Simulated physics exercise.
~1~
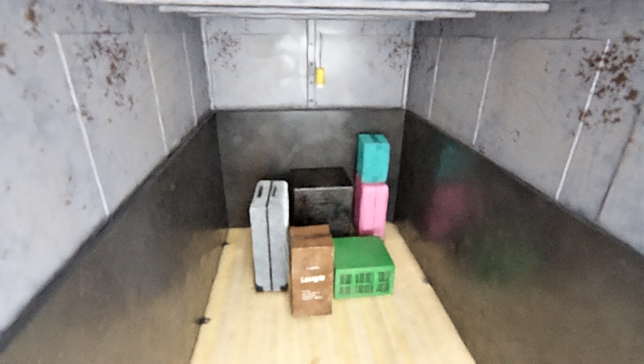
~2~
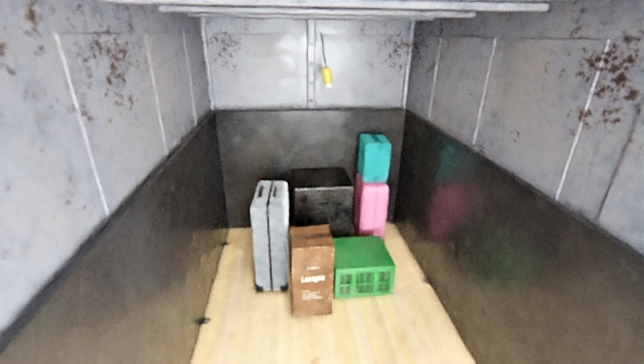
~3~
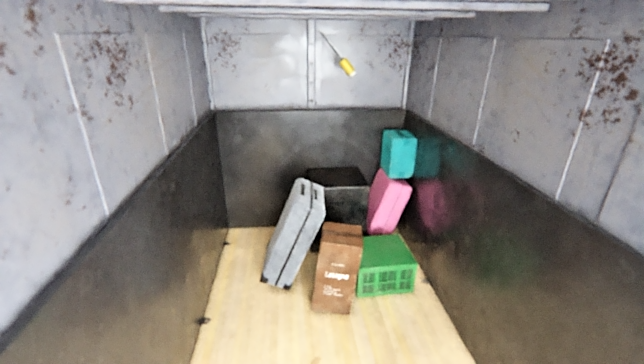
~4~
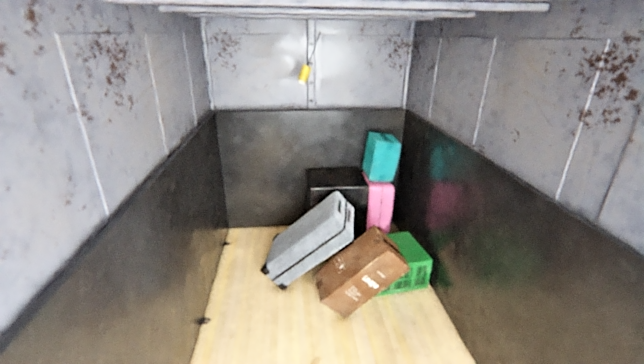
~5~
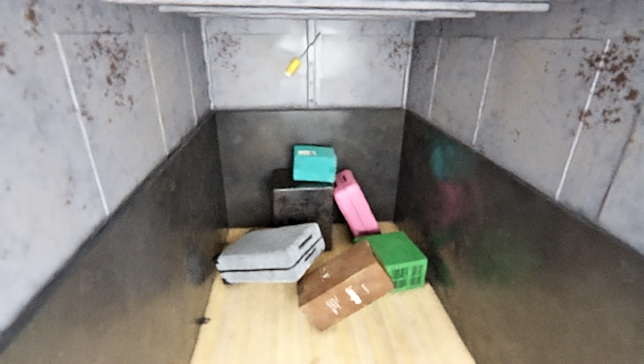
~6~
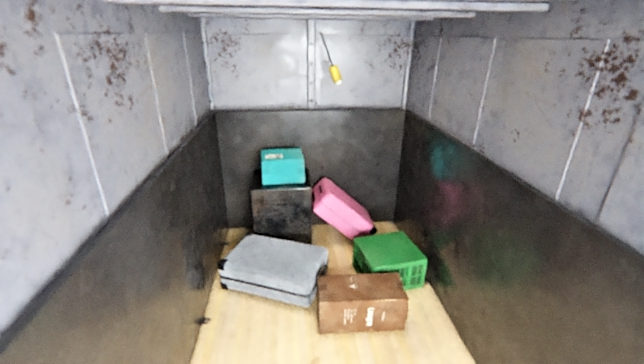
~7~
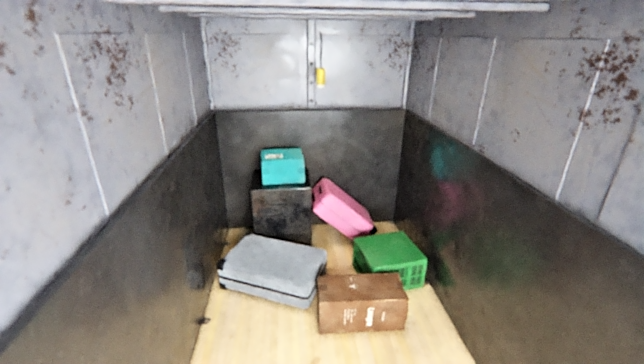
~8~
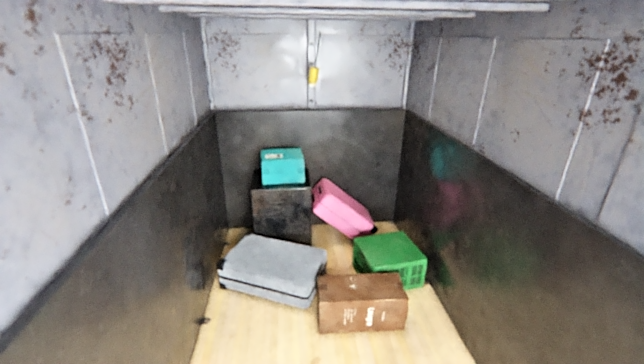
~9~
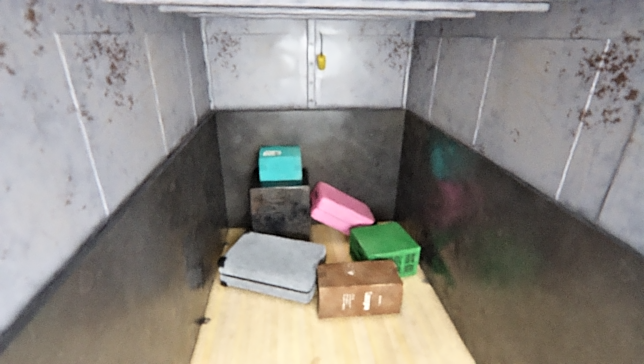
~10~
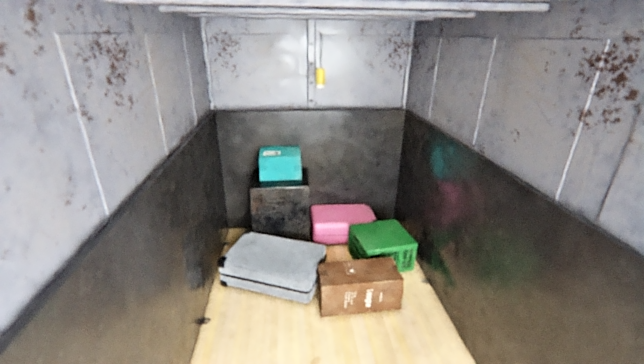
In this clip, luggage and boxes in a metal-walled van bay slide right, then left, as the grey case, brown box, pink case and turquoise box topple; several items then shift slightly forward, ending with the turquoise box atop the upright black appliance and the green chest at right.
